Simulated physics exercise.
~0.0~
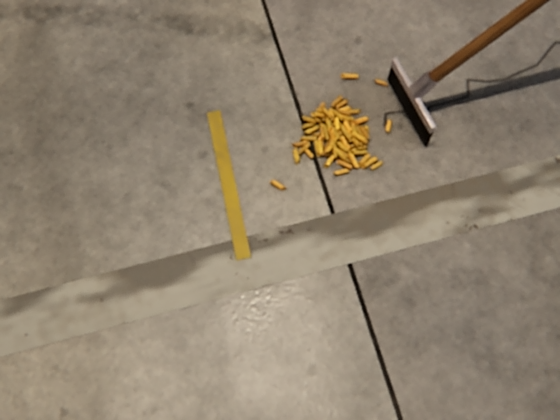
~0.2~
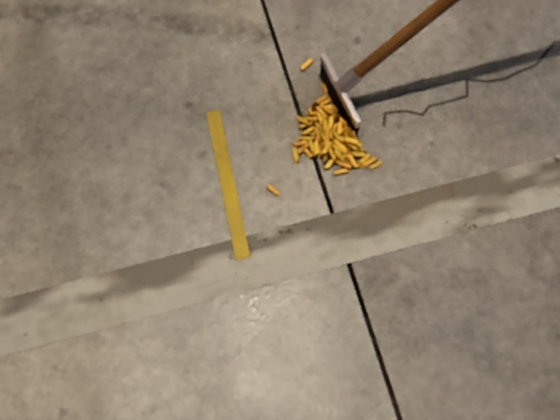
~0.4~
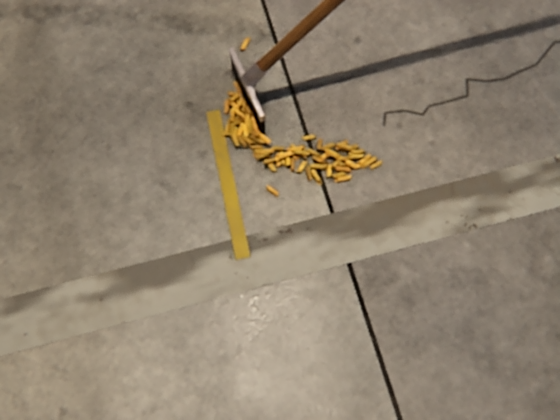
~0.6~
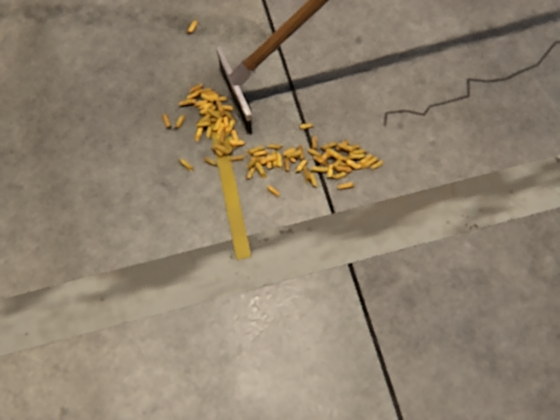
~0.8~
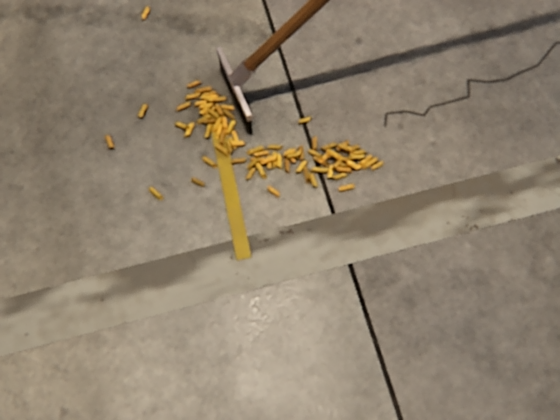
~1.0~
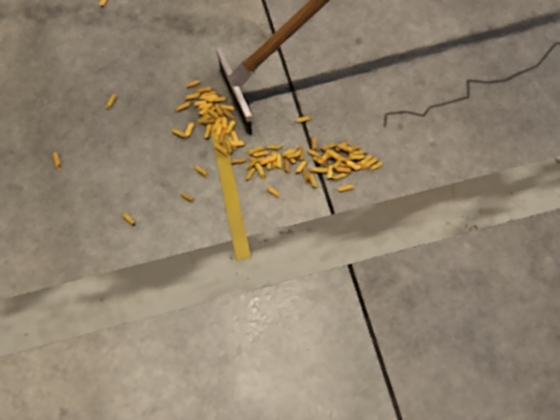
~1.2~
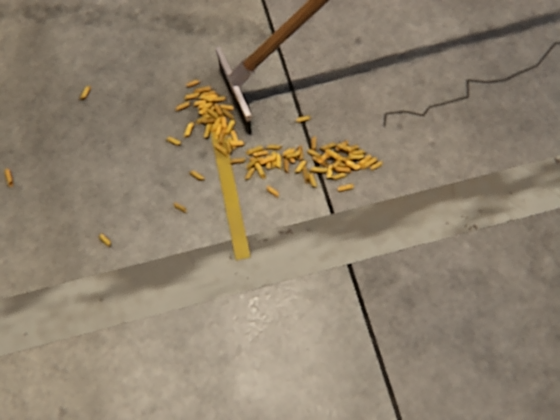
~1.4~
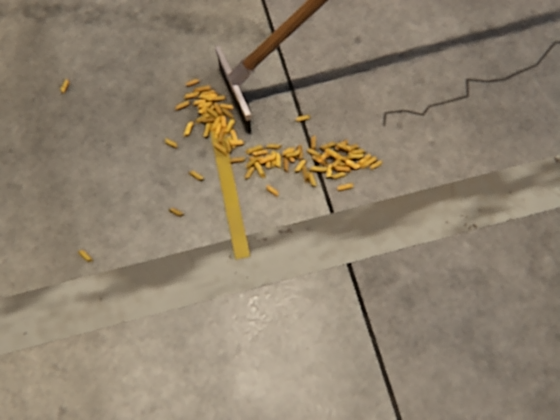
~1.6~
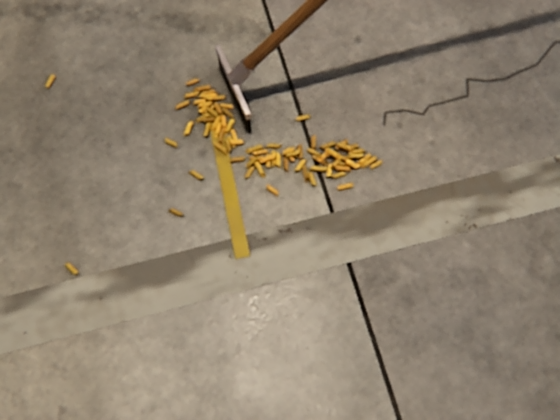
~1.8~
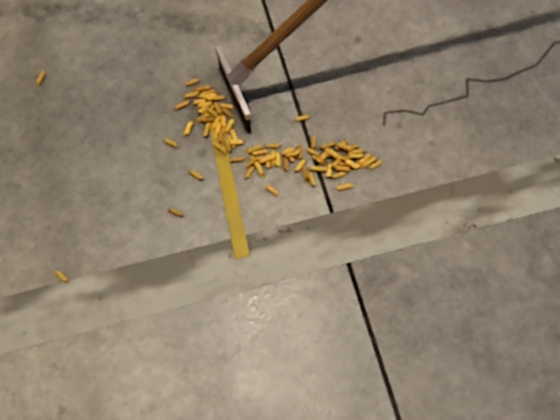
A grey concrete floor, crossed by a thin dark seam and a paler diagonal band, is seen from above. A heap of yellow-orange pasta pieces lies right of a flat yellow strip, with a wooden-handled squeegee at the heap's upper right. The squeegee moves left into the heap, pushing part of it toward the strip and leaving a trail behind. It halts near the strip's upper end as pieces spill past, a few sliding far left. At the end, one cluster sits around the strip's top, another remains to its right, and scattered pieces lie to the left.
